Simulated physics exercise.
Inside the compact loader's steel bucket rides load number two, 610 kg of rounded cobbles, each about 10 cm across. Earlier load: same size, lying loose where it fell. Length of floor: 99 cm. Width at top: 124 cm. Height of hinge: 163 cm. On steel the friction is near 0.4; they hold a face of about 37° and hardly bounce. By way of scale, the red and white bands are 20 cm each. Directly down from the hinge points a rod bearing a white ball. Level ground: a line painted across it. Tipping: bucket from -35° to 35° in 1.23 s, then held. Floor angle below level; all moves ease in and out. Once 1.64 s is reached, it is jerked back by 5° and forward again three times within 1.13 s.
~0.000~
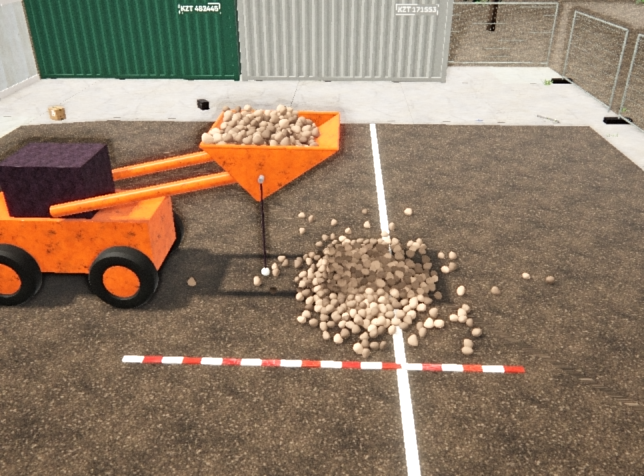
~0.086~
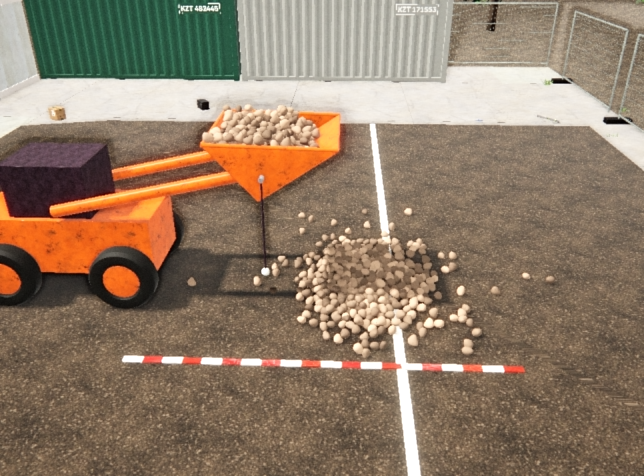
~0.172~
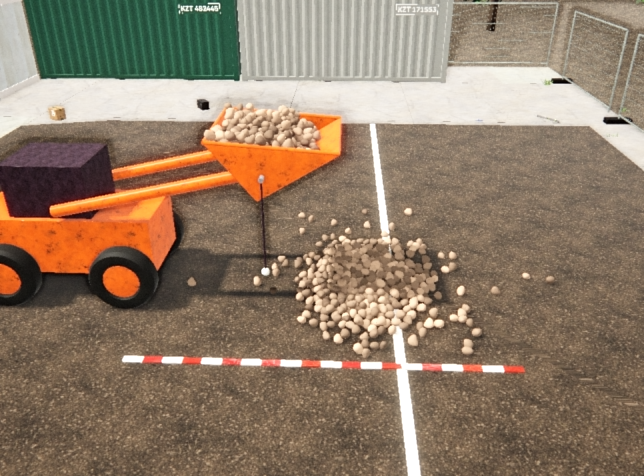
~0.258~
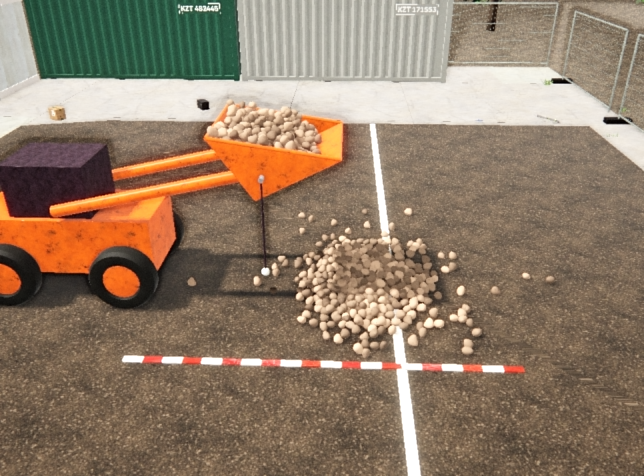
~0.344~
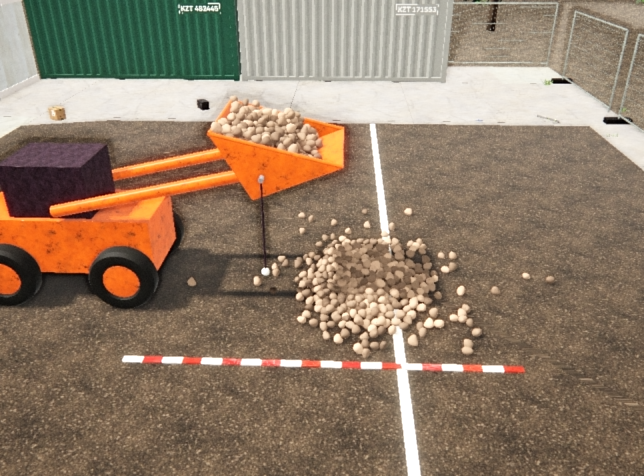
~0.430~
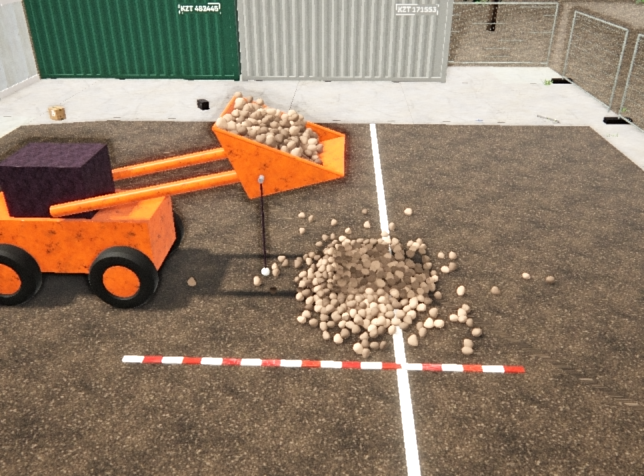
Orange loader's raised bucket of pale round stones slowly tilting downward at its right-hand lip, above a loose pile on dark ground.
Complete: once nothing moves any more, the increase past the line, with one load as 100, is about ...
... 47.
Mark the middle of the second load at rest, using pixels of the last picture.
The middle lies near (381, 272) in the last picture.
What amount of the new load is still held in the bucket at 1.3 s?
Close to 60 in a hundred is still held.
After 0.9 s the floor is at 24°; in per cent of one load, 100 in the bucket, 77 short of the line, 23 past the line; the foremost stones are at (485, 287).
After 1.3 s the floor is at 35°; in per cent of one load, 61 in the bucket, 116 short of the line, 23 past the line; the foremost stones are at (485, 287).
After 3.2 s the floor is at 35°; in per cent of one load, 0 in the bucket, 130 short of the line, 70 past the line; the foremost stones are at (511, 279).
After 6.0 s the floor is at 35°; in per cent of one load, 0 in the bucket, 130 short of the line, 70 past the line; the foremost stones are at (511, 279). Net gain past the line, 47.
